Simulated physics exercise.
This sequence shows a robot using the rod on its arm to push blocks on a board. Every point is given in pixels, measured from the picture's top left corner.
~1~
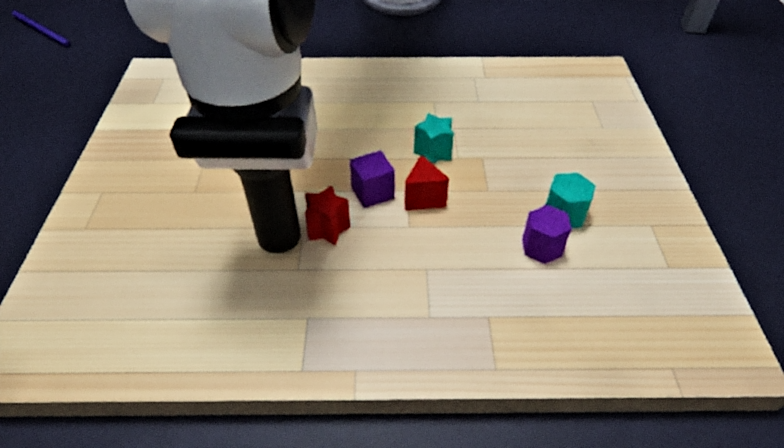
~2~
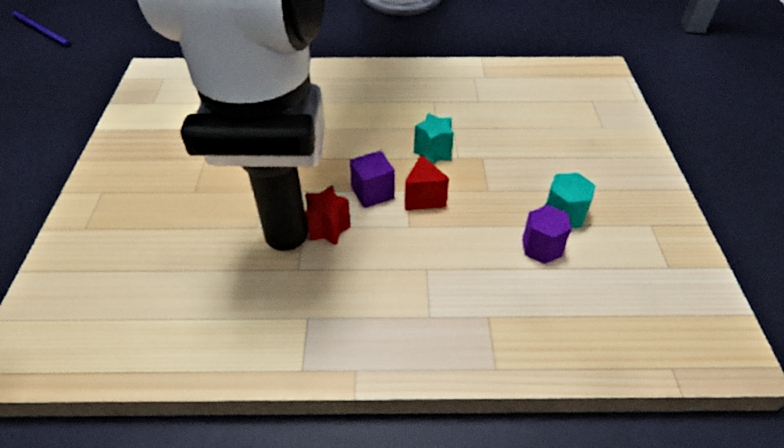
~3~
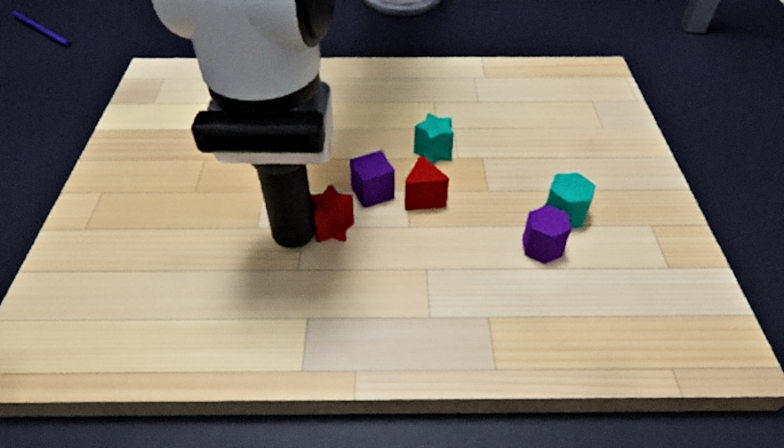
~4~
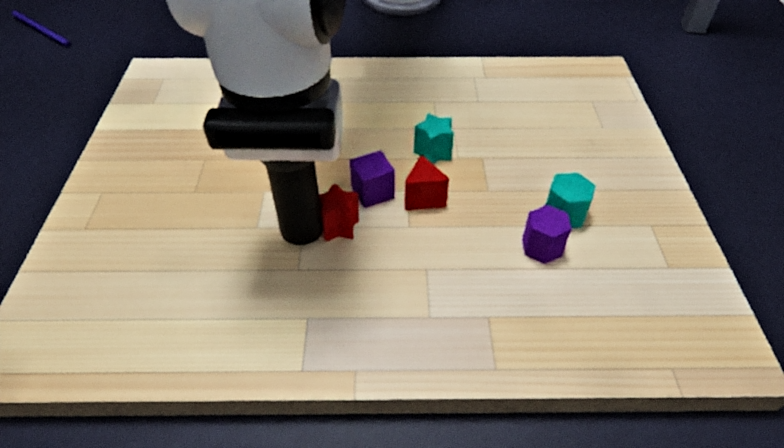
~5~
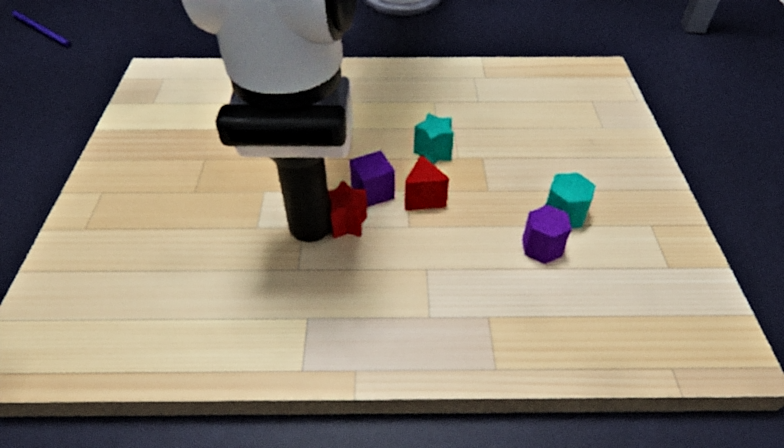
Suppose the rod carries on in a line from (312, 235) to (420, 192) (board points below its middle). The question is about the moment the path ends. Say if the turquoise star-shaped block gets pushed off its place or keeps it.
The block stays on its spot.
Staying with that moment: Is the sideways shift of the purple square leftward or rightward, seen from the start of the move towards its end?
Answer: Left.
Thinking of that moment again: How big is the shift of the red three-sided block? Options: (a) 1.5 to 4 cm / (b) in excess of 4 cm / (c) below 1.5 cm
Choice b: In excess of 4 cm.
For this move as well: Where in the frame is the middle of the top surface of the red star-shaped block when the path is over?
The spot you're after is about (456, 157) in the image.
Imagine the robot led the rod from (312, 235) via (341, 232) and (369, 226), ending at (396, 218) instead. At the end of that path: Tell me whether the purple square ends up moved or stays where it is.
The answer is that it is displaced.
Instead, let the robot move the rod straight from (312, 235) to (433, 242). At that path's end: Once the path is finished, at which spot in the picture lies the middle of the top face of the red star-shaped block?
By then it is at (402, 185).
The first path, step by step. One third of the way, rod (350, 213); red star-shaped block (384, 183); purple square (387, 155), turned 40° anticlockwise.
Two thirds of the way, rod (386, 198); red star-shaped block (421, 170); purple square (395, 148), turned 80° anticlockwise; red three-sided block (456, 170).
At the end, rod (421, 184); red star-shaped block (456, 157); purple square (396, 144), turned 90° anticlockwise; red three-sided block (486, 169); turquoise star-shaped block unmoved.
